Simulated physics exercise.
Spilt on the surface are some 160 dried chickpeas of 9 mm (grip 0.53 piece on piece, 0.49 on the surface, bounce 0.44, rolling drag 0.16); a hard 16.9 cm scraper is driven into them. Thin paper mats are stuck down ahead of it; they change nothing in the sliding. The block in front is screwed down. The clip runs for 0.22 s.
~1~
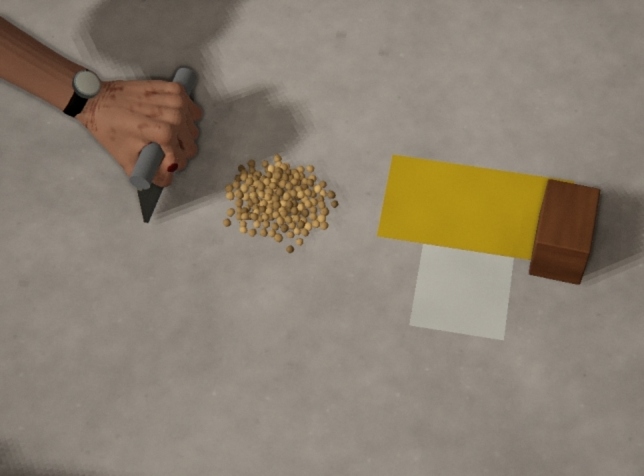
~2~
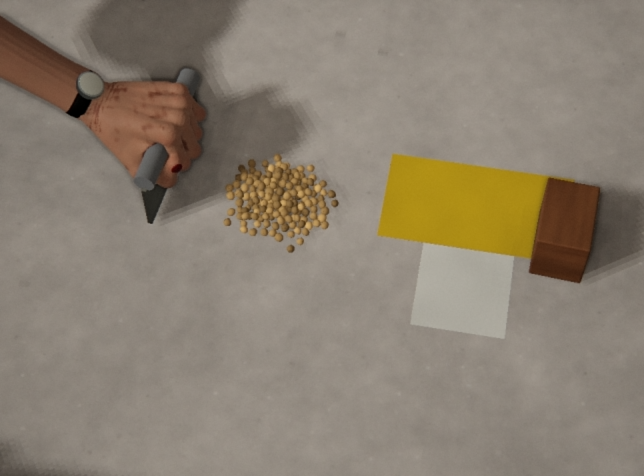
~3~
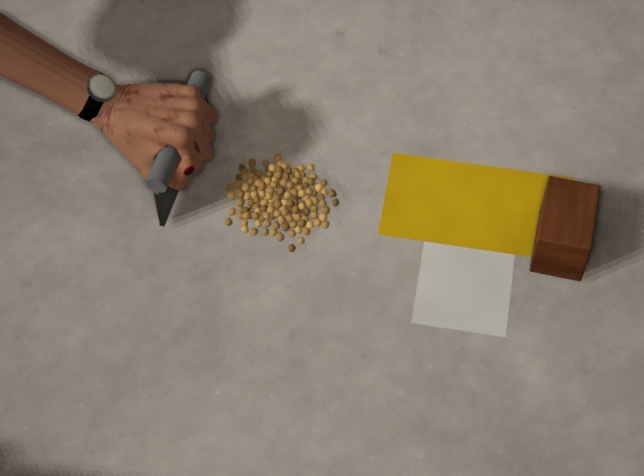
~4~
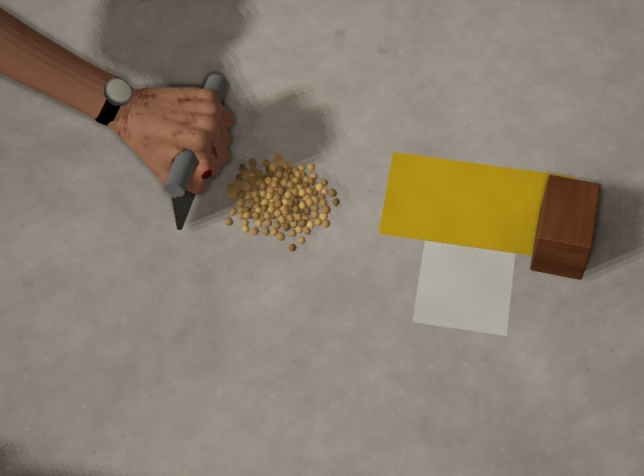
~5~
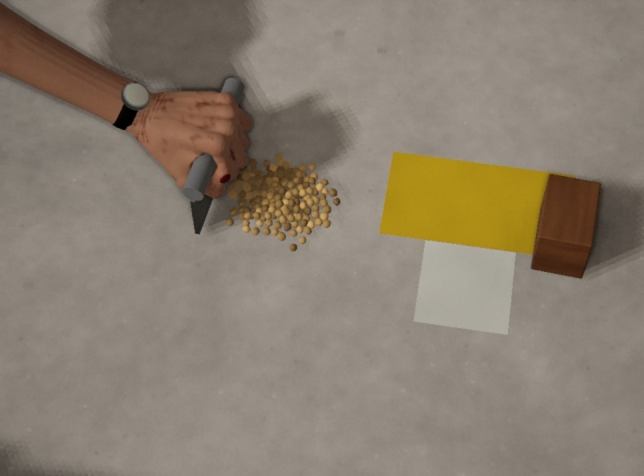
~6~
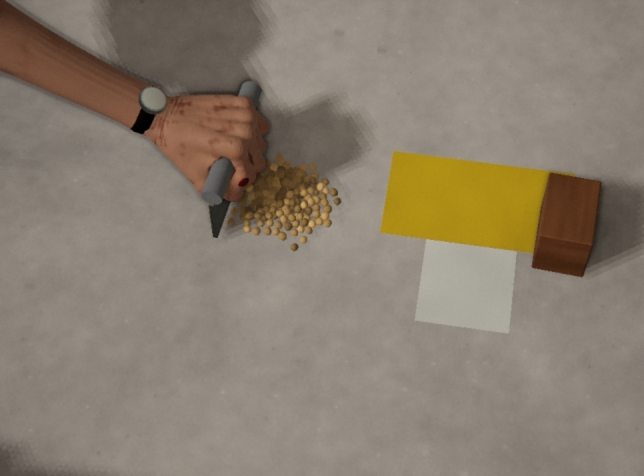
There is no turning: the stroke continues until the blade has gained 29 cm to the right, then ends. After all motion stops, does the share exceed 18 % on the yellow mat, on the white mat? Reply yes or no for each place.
Yellow mat: Yes; white mat: Yes.
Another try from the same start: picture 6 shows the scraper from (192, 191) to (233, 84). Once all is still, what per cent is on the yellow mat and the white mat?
Yellow mat 45, white mat 0.
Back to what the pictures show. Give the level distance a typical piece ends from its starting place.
I'd put it at close to 20 cm.
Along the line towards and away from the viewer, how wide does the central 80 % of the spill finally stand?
It covers around 16 cm.
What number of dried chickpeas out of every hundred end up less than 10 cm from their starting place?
5 %.
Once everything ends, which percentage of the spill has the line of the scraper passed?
Roughly 10 %.
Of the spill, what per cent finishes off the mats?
Roughly 20 percent.
Then, 0.25 s after the last picture, scraper 20 cm from its start, spill 15 cm wide; off the mats 100 %.
Then, 0.50 s after the last picture, scraper 30 cm from its start, spill 18 cm wide; white mat 25 %, yellow mat 50 %, off the mats 25 %.
Then, 0.71 s after the last picture, scraper 30 cm from its start, spill 18 cm wide; white mat 30 %, yellow mat 50 %, off the mats 20 %.
In the end, white mat 30 %, yellow mat 50 %, off the mats 20 %.
